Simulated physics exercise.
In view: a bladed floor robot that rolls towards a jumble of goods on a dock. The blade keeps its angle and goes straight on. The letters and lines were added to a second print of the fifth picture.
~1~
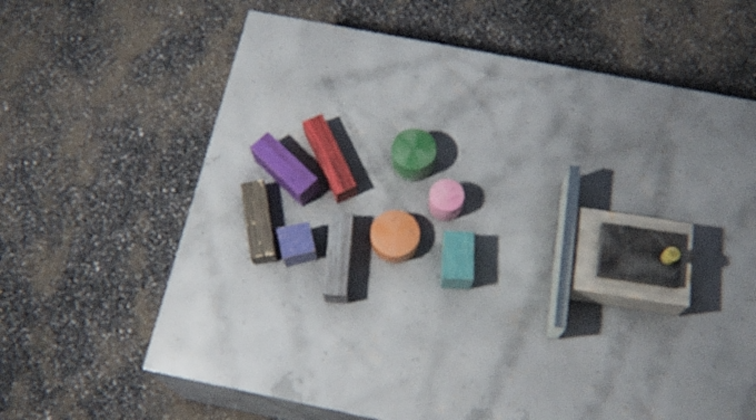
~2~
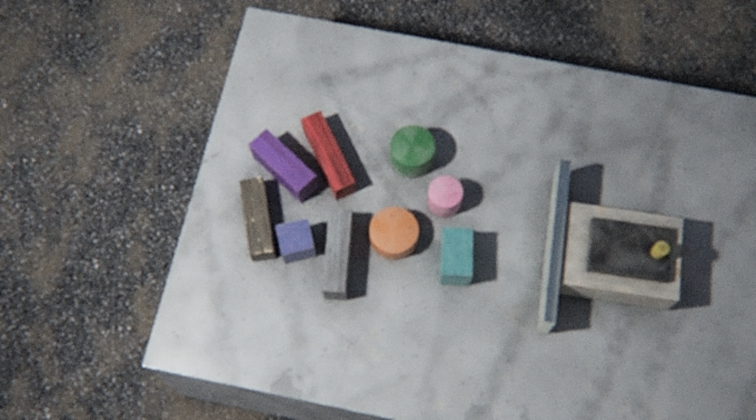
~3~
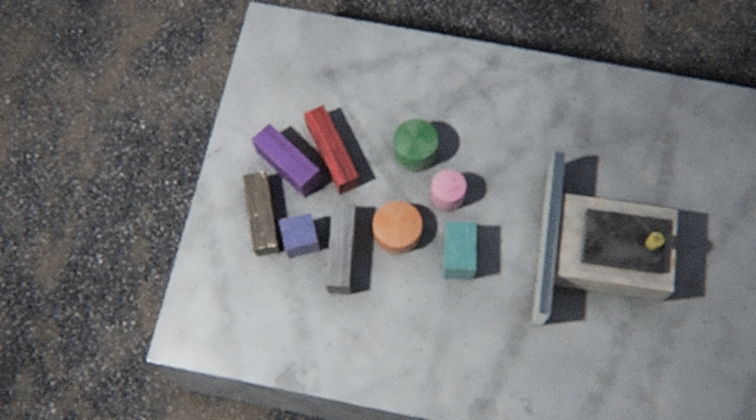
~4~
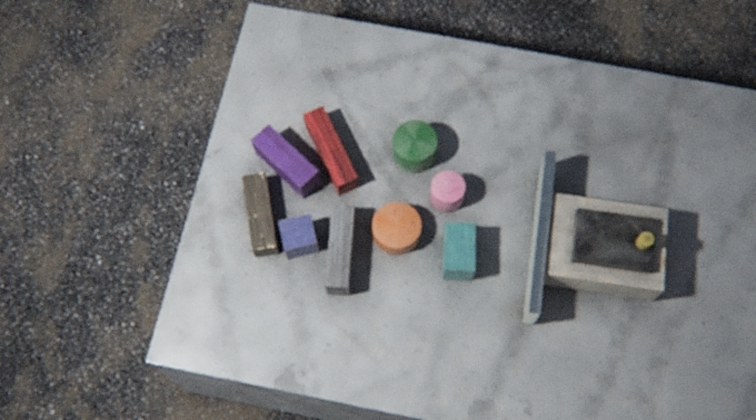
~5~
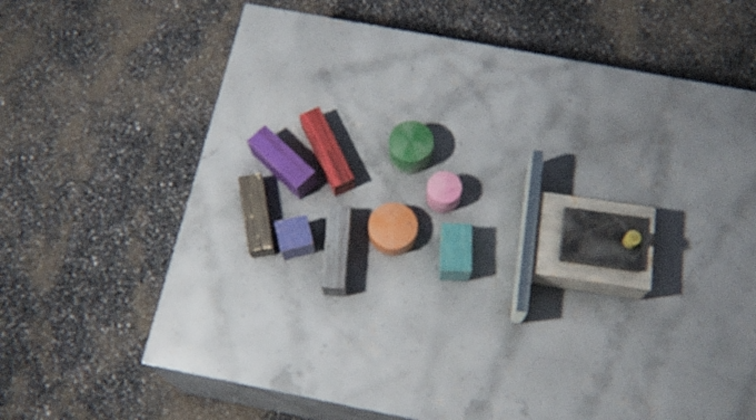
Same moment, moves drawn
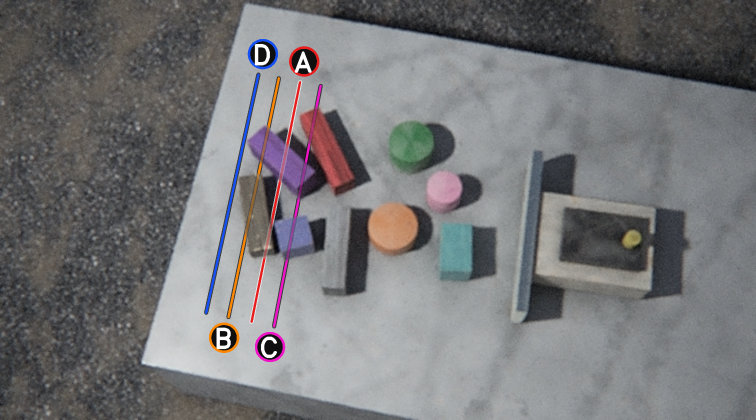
To begin with, a colorful cluster of blocks and cylinders sits on a pale marbled slab, with a boxy, wide-bladed robot to the right. The robot then rolls slowly left, blade first, narrowing the gap a little, while the blocks and cylinders stay in their arrangement, untouched.
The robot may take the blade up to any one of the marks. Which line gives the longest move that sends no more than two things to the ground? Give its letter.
B.
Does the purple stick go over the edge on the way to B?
By then, yes.
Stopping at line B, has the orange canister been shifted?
Yes.
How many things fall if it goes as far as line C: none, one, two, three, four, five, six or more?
In all, none.
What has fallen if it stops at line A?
The black bar goes over.
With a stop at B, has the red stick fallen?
No.
On the marked copy, A at (277, 196); B at (255, 192); C at (298, 200); D at (234, 188).
With B. Early on, robot (492, 218); grey stick (333, 251); turquoise crate (404, 242).
Further on, robot (392, 200); black bar (229, 215); purple stick (260, 152).
At the end, robot (316, 185); purple stick over the edge; black bar over the edge; two fallen.
As for the rest, A is within the limit but short; C is within the limit but short; D drops four.
